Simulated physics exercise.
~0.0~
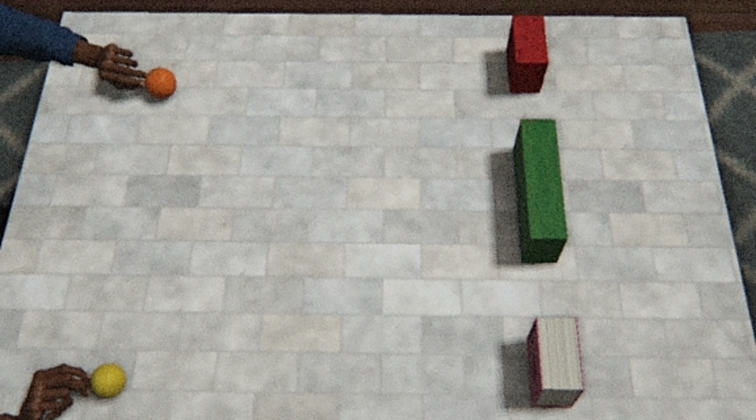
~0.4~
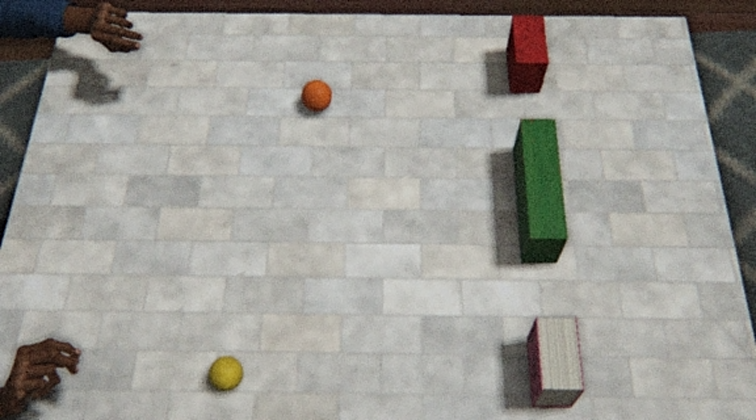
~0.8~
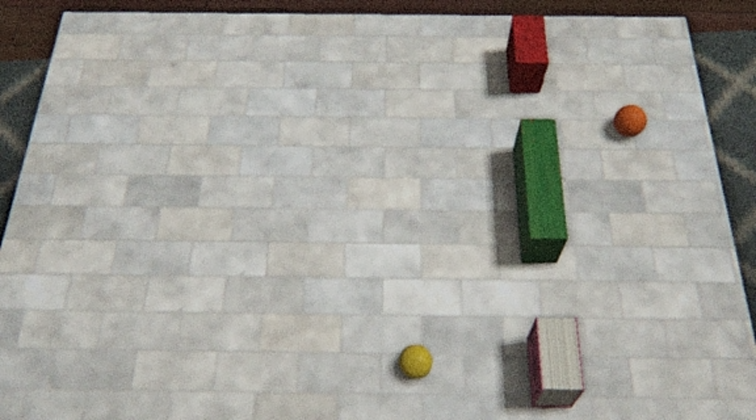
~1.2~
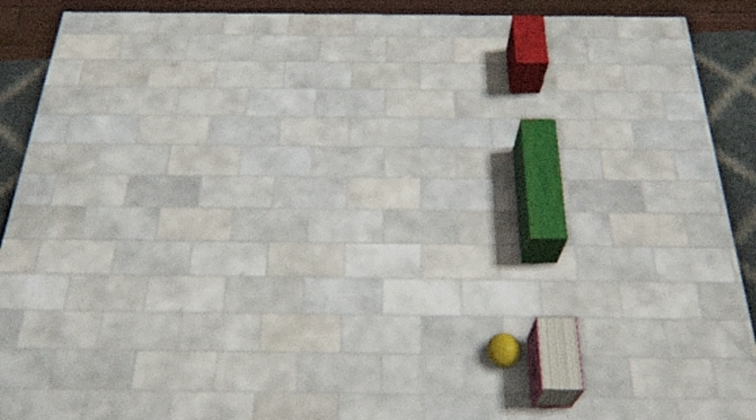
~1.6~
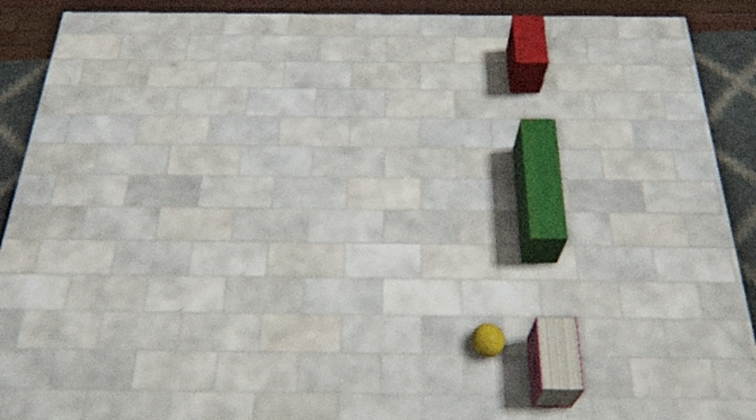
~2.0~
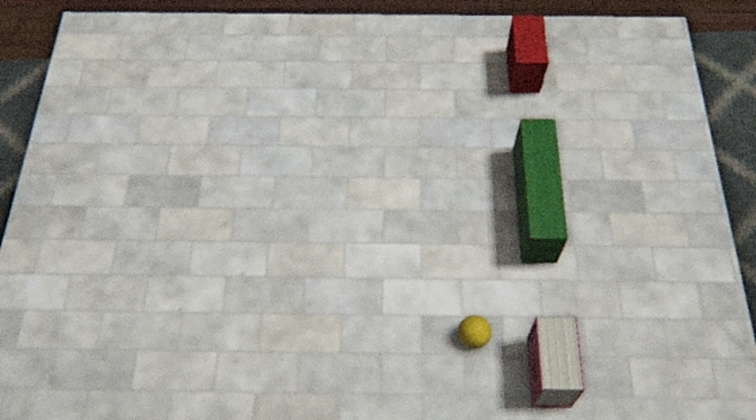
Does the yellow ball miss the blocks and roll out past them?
No, the yellow ball hits the pink and white block at the near end and rolls back a little. Only the orange ball gets through a gap.
Two balls pushed by hands roll right; the orange clears a gap, the yellow hits a block.
